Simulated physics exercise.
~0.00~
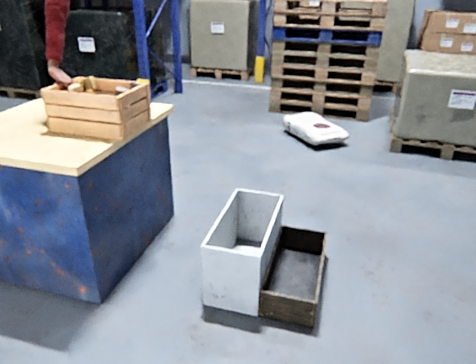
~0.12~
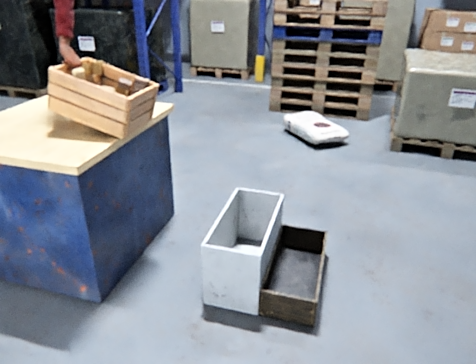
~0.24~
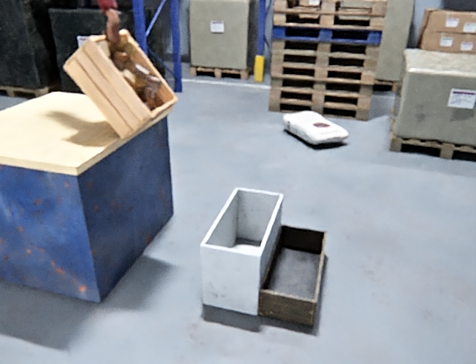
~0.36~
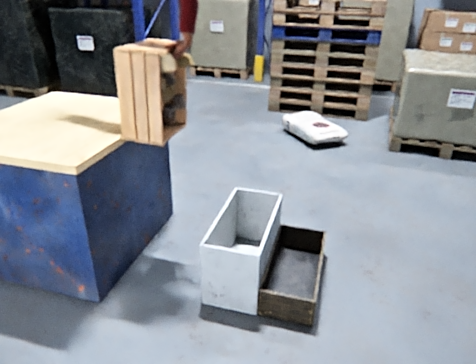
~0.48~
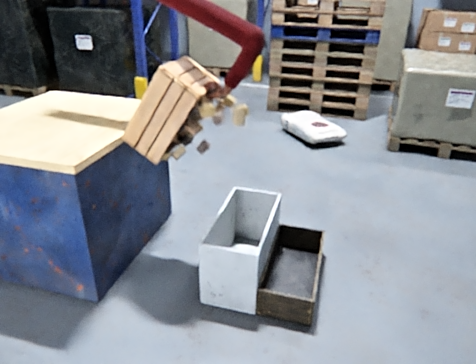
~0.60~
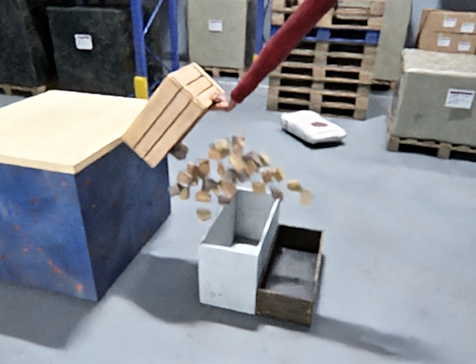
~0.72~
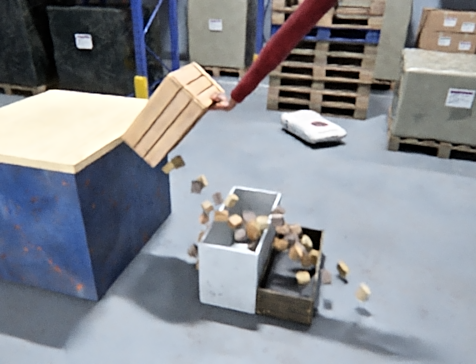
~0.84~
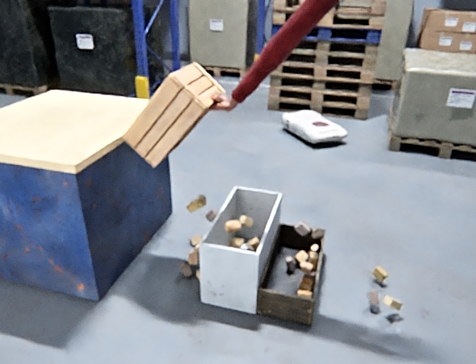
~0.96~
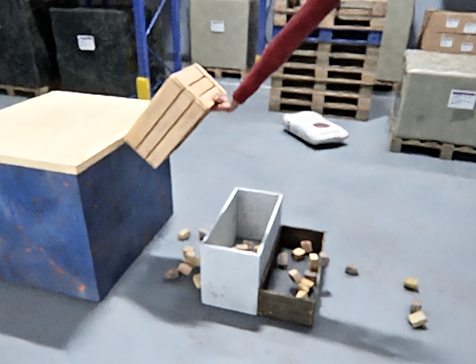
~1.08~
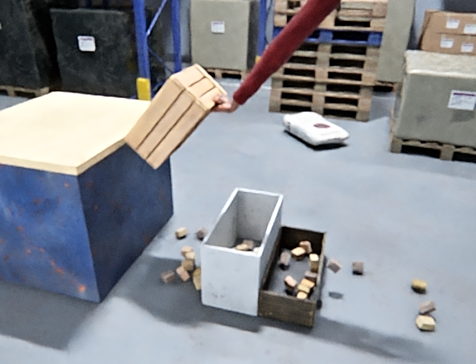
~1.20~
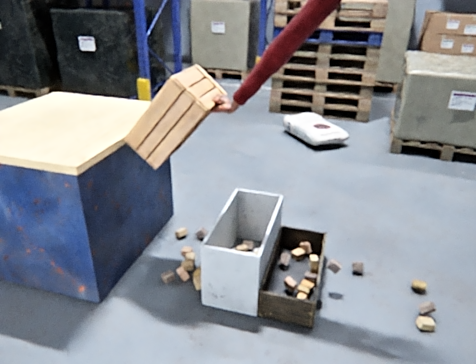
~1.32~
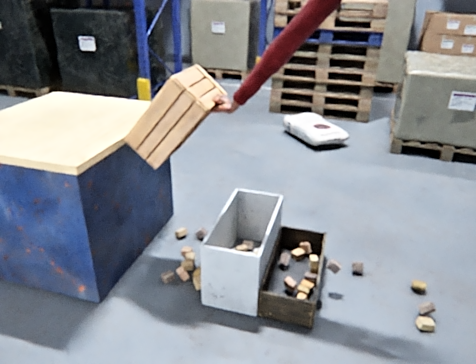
Red-sleeved arm tipping a wooden crate off a bench, spilling wood offcuts into white and dark boxes and onto surrounding floor.
